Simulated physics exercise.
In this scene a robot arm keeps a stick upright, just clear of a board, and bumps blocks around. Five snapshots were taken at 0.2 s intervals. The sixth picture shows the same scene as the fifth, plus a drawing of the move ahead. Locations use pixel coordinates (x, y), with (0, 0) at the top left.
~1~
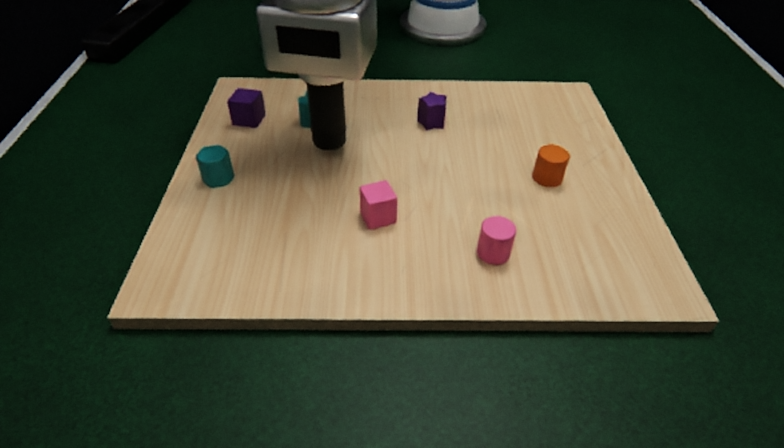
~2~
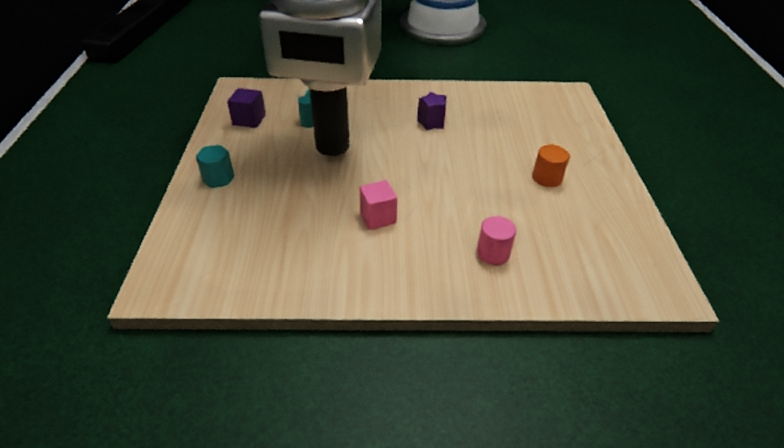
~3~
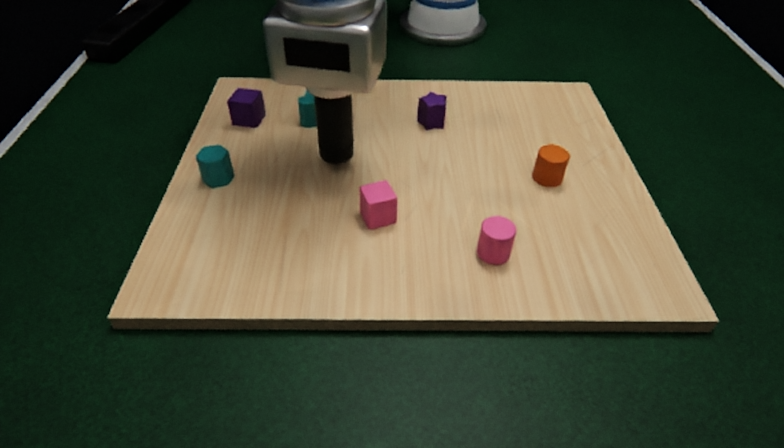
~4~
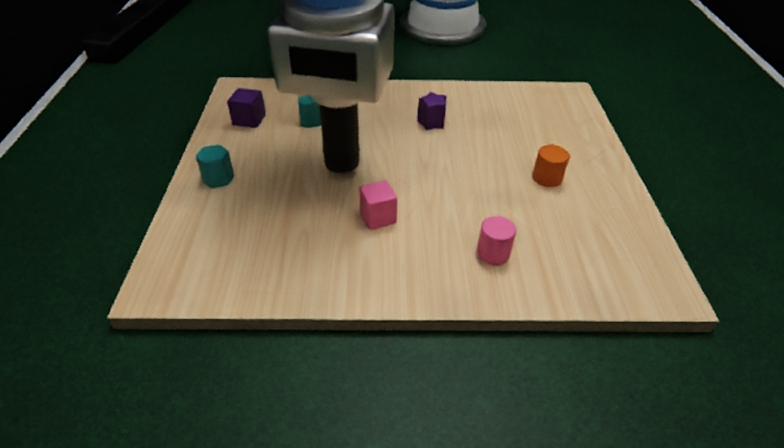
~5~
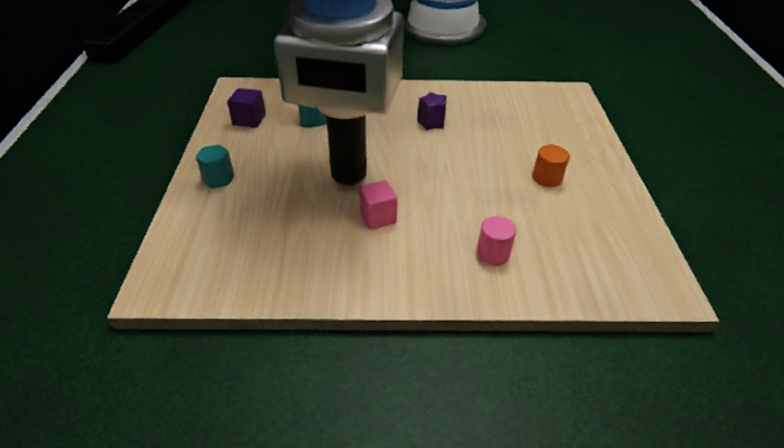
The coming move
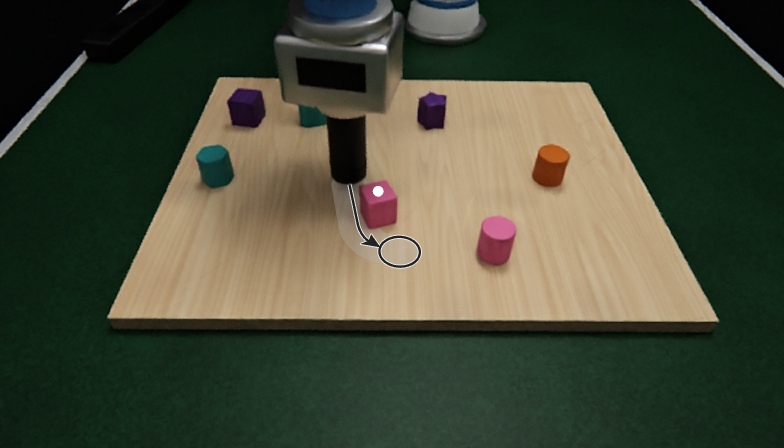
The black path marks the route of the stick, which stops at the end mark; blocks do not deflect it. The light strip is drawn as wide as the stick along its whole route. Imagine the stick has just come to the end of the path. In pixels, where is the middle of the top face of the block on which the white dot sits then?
It ends at (428, 210).
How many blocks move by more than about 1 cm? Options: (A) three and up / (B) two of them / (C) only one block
The one that fits is C, only one block.
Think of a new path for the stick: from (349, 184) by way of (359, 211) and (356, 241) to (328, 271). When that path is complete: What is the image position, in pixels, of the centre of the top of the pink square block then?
At (397, 208).
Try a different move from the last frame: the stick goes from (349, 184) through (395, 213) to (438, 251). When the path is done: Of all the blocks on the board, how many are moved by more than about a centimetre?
This push will displace one block.
Drawn move, from (349, 184) via (355, 209) and (364, 237), ending at (400, 251); the dot is on the pink square block.
The first path, step by step. One third of the way, stick (354, 200); pink square block (384, 197), turned 30° anticlockwise.
Two thirds of the way, stick (364, 227); pink square block (401, 209), turned 85° anticlockwise.
At the end, stick (400, 241); pink square block (428, 209), turned 115° anticlockwise.
